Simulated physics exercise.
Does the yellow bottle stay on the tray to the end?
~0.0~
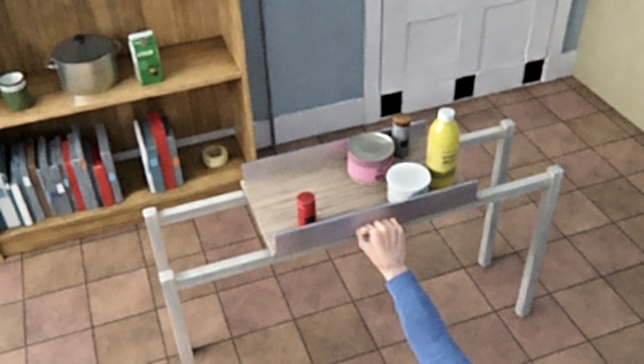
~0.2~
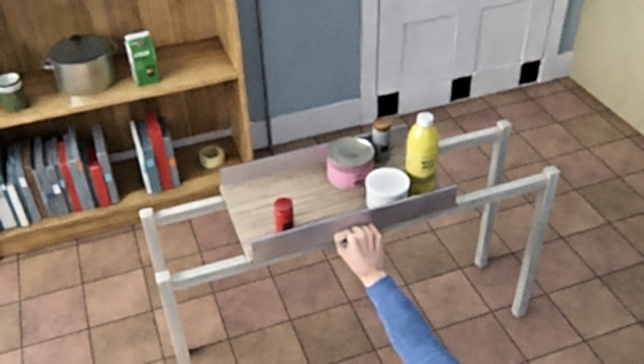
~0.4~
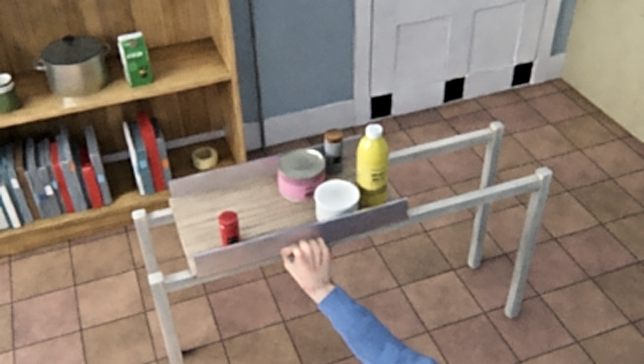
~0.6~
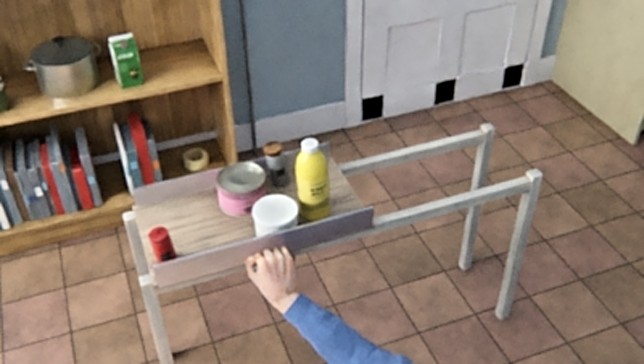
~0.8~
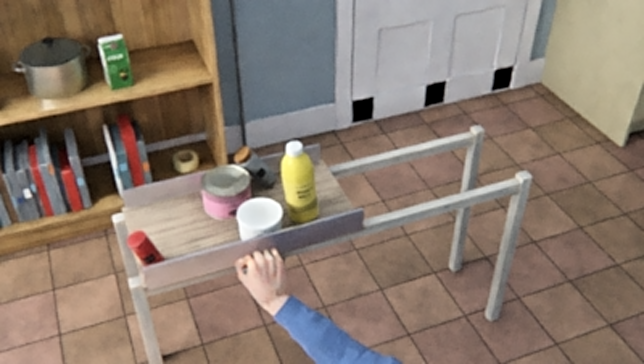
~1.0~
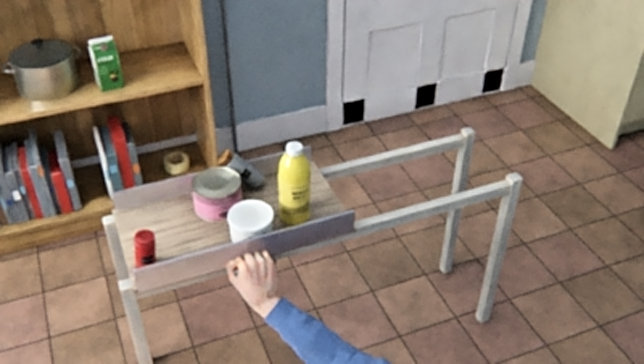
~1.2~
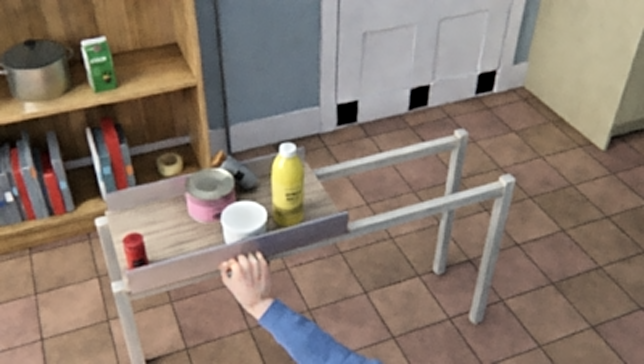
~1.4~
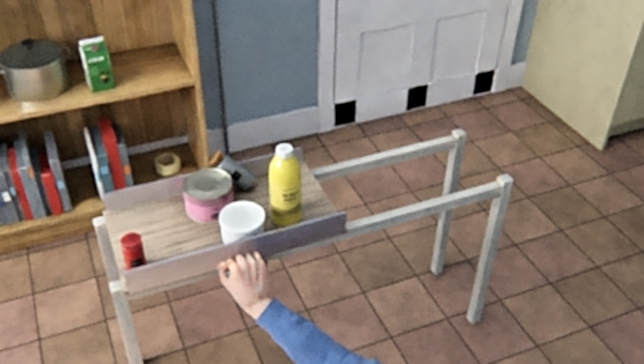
Yes, the yellow bottle is still standing on the tray after it has come to rest at the left end.
